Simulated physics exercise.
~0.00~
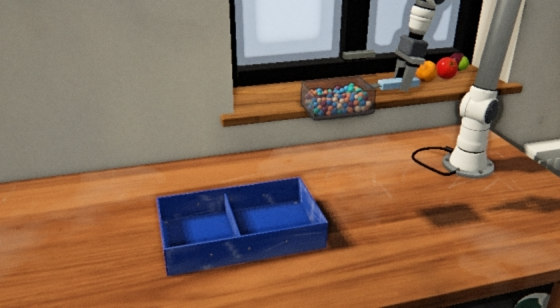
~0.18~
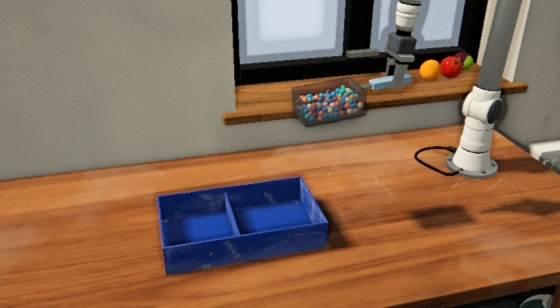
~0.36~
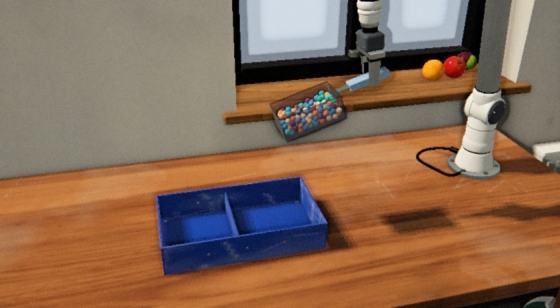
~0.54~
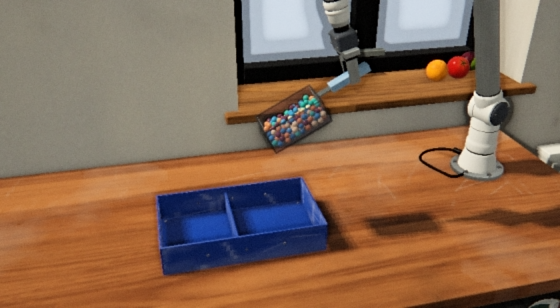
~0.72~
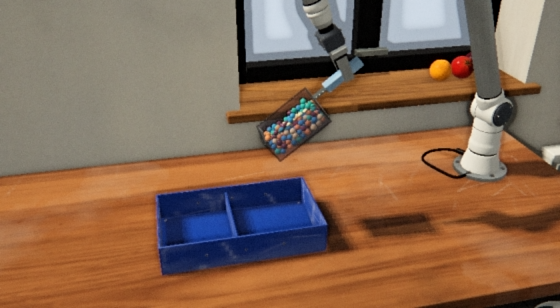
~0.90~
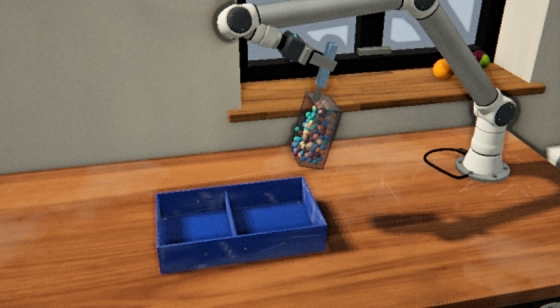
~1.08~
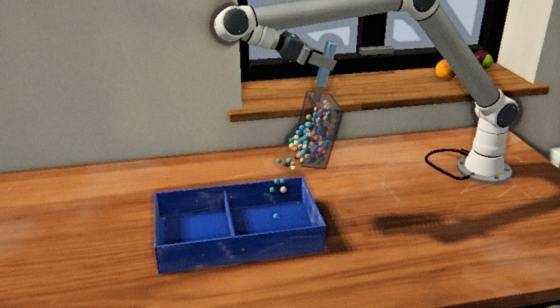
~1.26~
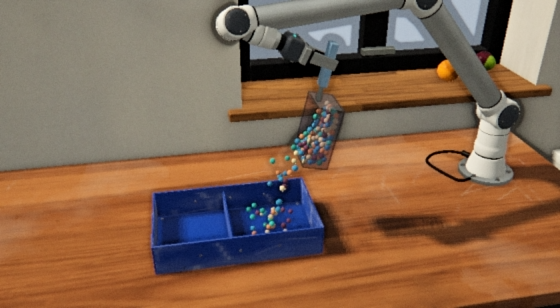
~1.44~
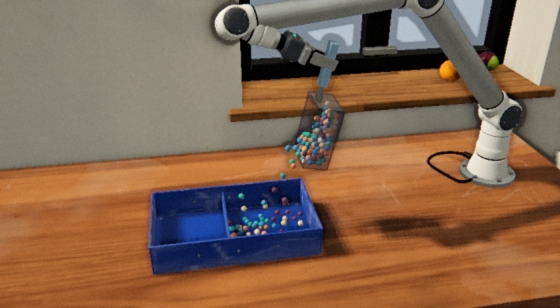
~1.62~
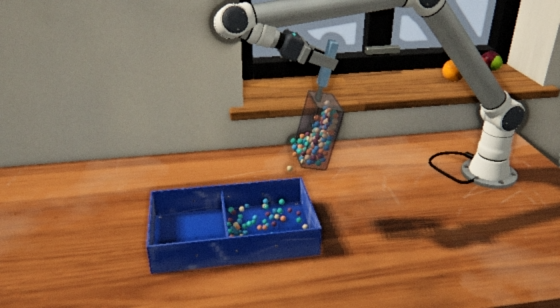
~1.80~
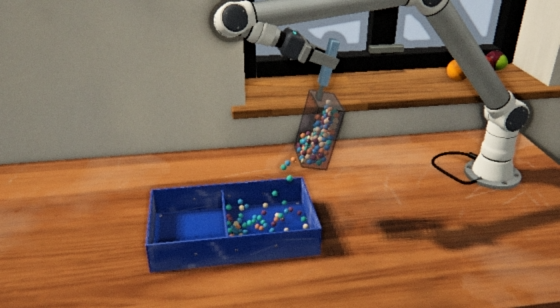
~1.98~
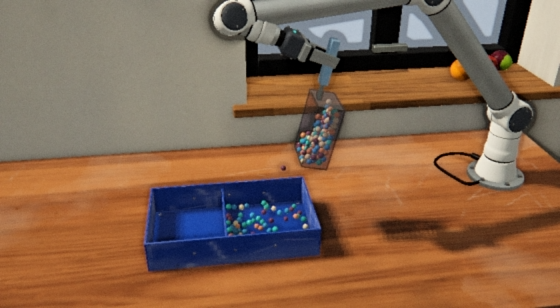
On a wooden table below a window, a robot arm carries a clear box of colourful round sweets left, tips it steeply over a divided blue crate and spills some into the right-hand part, then holds it there, still tilted, with many sweets inside.
